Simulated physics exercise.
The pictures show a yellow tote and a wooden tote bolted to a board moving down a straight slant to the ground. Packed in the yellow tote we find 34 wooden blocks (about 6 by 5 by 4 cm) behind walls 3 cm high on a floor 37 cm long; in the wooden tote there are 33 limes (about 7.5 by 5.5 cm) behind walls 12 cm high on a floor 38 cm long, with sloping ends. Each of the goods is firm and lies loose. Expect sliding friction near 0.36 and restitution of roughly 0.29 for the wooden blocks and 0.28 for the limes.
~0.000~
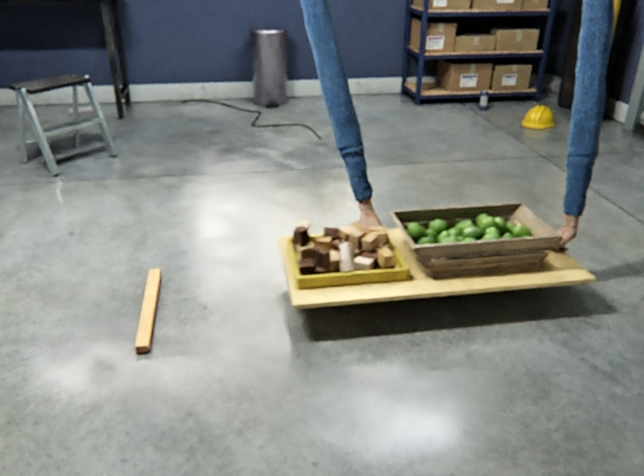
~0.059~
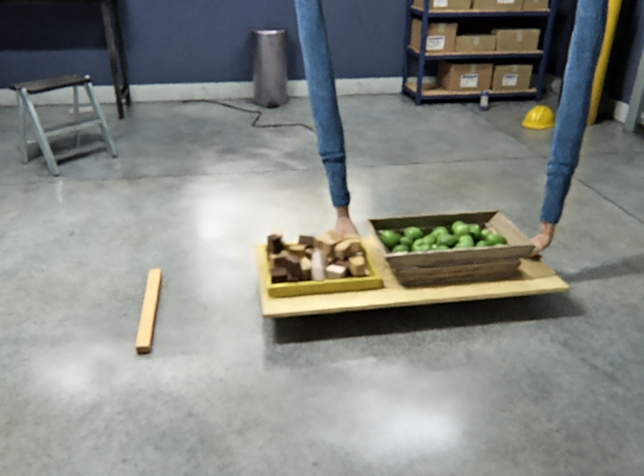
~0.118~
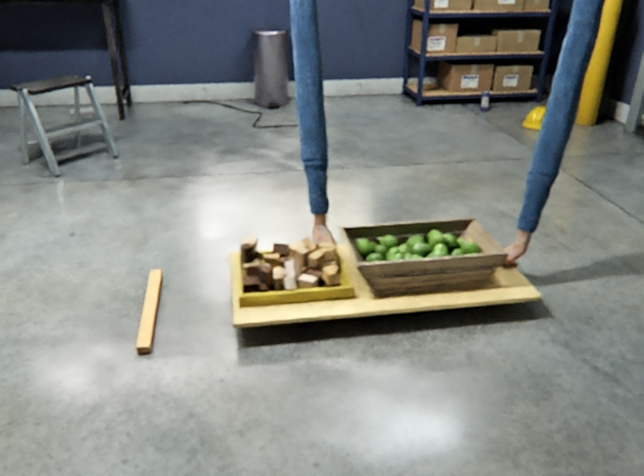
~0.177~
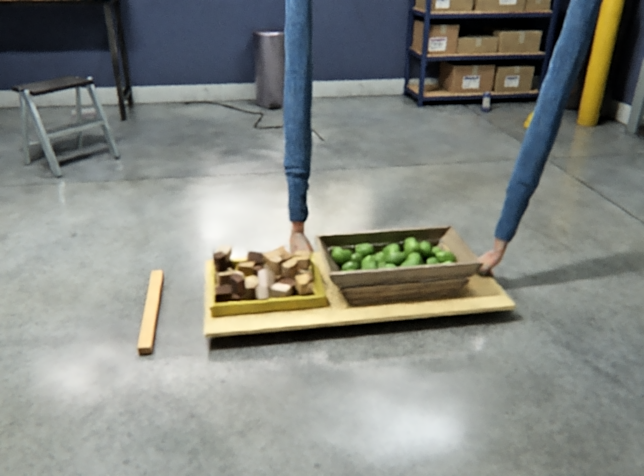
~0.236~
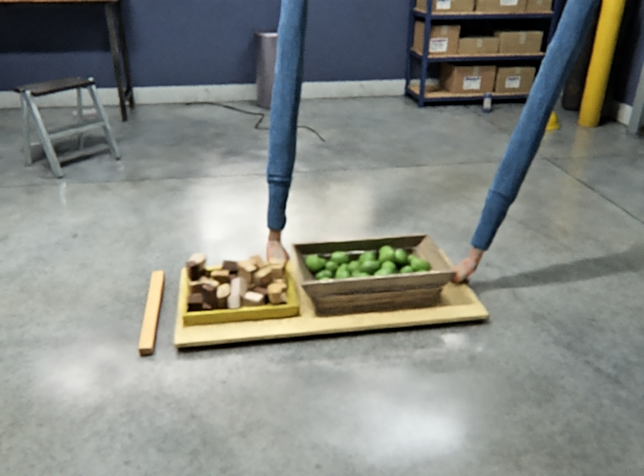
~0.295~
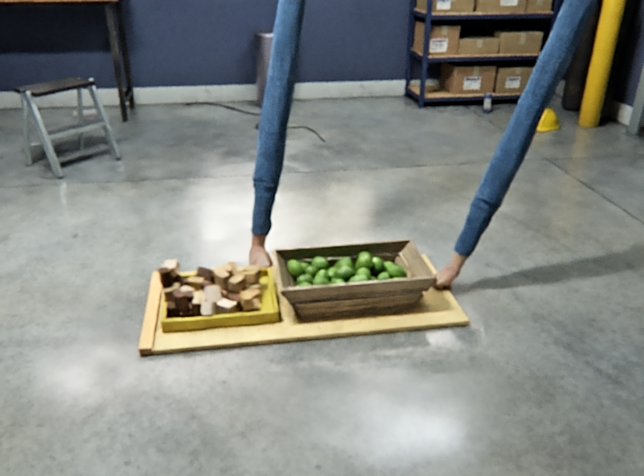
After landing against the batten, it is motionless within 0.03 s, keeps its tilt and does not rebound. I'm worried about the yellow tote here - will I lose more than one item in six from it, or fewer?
You will lose more than one in six.
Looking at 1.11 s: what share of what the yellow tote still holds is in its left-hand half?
That comes to roughly 70 in a hundred.
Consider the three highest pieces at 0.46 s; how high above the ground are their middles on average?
14 cm.
After 0.34 s, the yellow tote is down by 4 of 34 and the wooden tote has all 33.
After 0.46 s, the yellow tote is down by 9 of 34 and the wooden tote has all 33.
After 0.68 s, the yellow tote is down by 9 of 34 and the wooden tote has all 33.
Final count (at 1.11 s), the yellow tote is down by 9 of 34 and the wooden tote has all 33. Asked share, 9 of 34, 26 per cent.
